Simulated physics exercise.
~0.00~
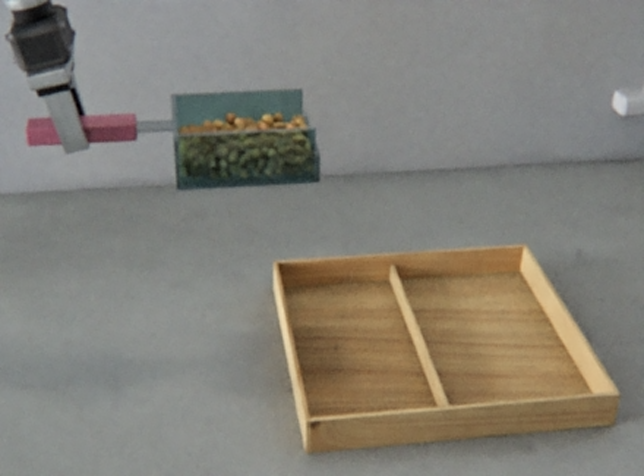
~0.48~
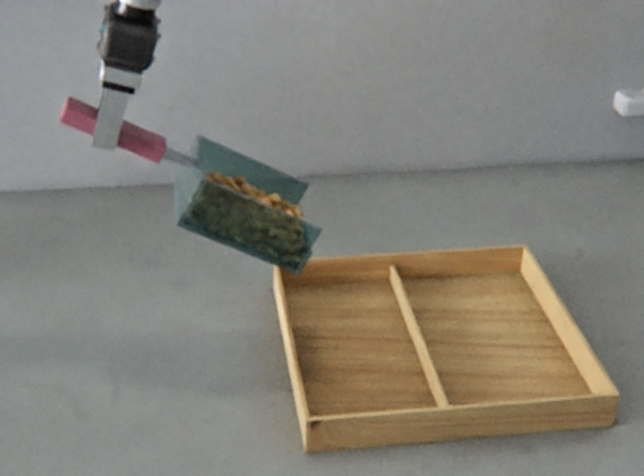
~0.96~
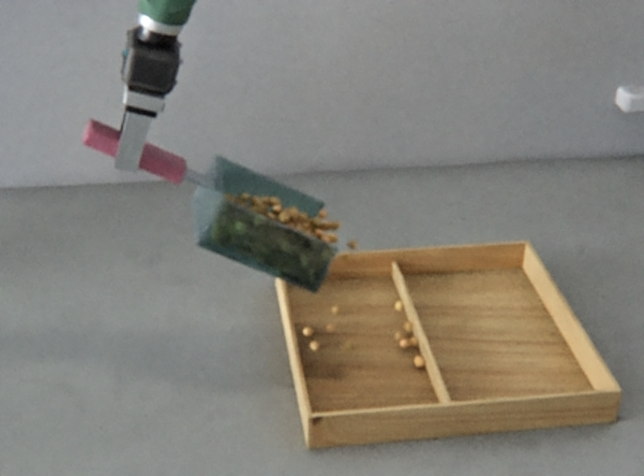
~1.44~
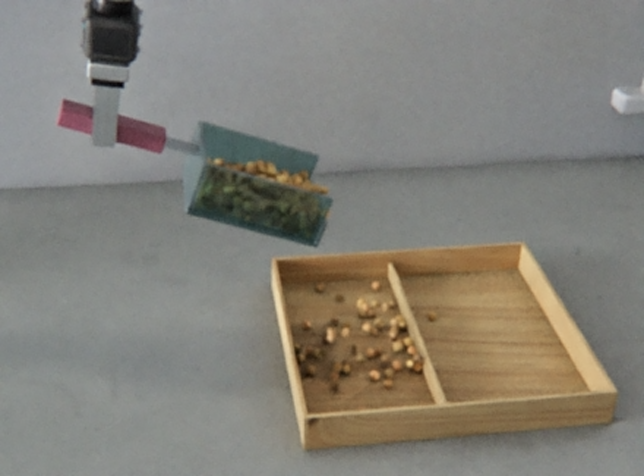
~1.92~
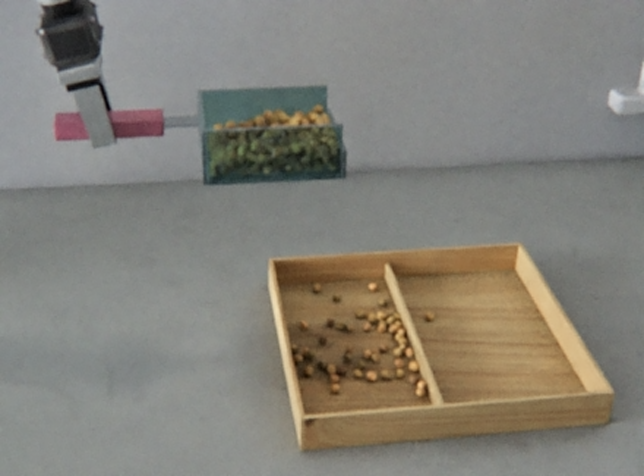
Robot arm tilting a clear box of dried chickpeas, spilling some into the left part of a divided wooden tray, then levelling it.
